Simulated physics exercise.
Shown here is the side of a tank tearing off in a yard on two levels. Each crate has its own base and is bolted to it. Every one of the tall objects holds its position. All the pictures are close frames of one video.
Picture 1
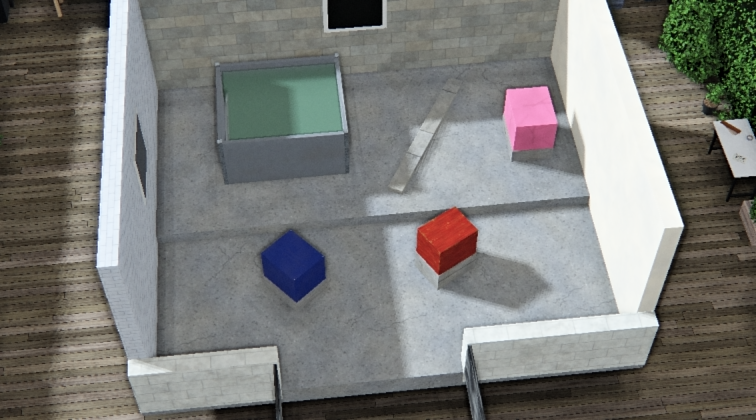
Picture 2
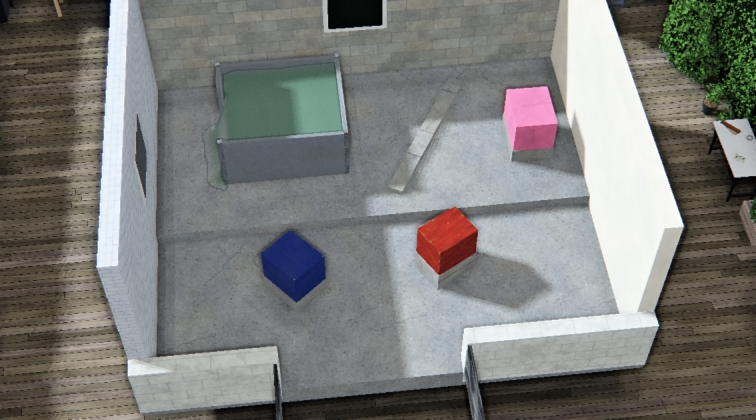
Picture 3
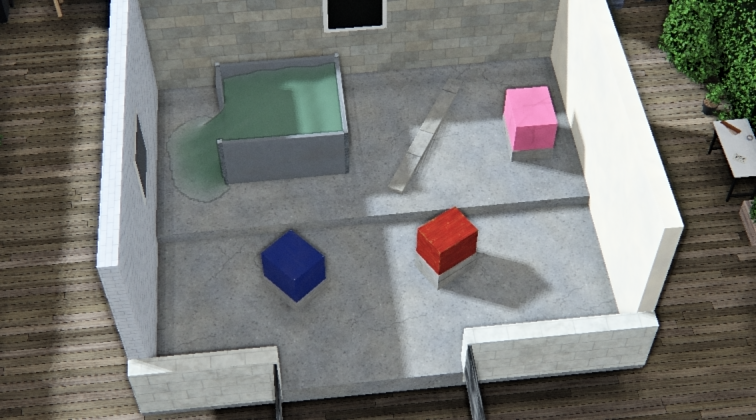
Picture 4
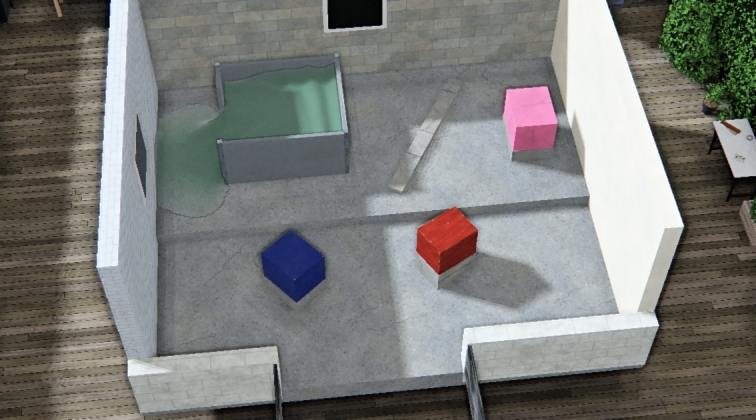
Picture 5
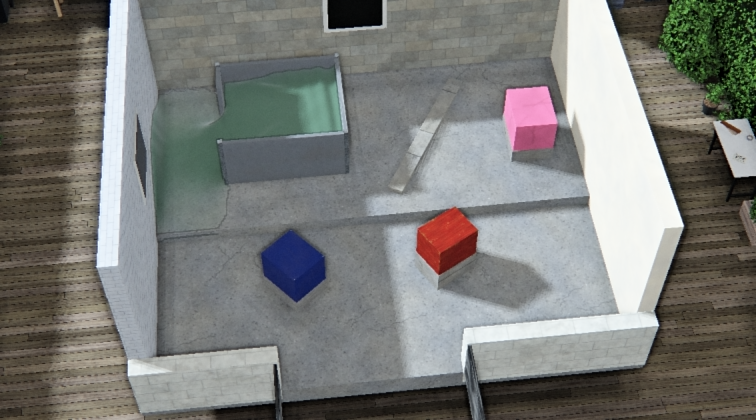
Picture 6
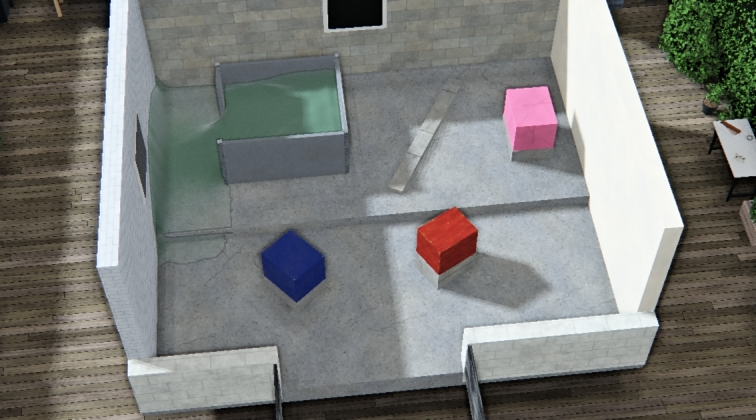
Green-tinted water pouring from the left side of a grey tank, spreading to the wall, then over the step toward the viewer.
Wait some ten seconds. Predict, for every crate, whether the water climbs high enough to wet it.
My prediction: The red crate remains dry; the blue crate remains dry; the pink crate remains dry.
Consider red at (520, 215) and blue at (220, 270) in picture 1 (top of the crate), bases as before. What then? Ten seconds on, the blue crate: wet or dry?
Note - blue crate: Flooded.
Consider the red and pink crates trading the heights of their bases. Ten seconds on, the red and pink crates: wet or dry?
Red stays clear, pink stays clear.
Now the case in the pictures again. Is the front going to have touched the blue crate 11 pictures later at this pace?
Blue wet.
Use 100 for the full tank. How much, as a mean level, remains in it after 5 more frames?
By my count, 52 per cent.
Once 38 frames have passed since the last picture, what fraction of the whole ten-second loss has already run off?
Roughly 55 percent of it.
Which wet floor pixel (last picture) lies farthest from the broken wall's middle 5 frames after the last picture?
About at (157, 387).
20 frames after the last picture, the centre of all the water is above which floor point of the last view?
I'd mark it close to (274, 182).
A moment on, water covers 20 % of the floor; the red crate not reached, the blue crate not reached, the pink crate not reached.
Next, water covers 30 % of the floor; the red crate not reached, the blue crate water round its plinth, the pink crate not reached.
Then, water covers 55 % of the floor; the red crate water round its plinth, the blue crate water round its plinth, the pink crate water round its plinth.
Later, water covers 85 % of the floor; the red crate water round its plinth, the blue crate water round its plinth, the pink crate water round its plinth.
In the end, water covers 90 % of the floor; the red crate stayed above the water, the blue crate stayed above the water, the pink crate stayed above the water.
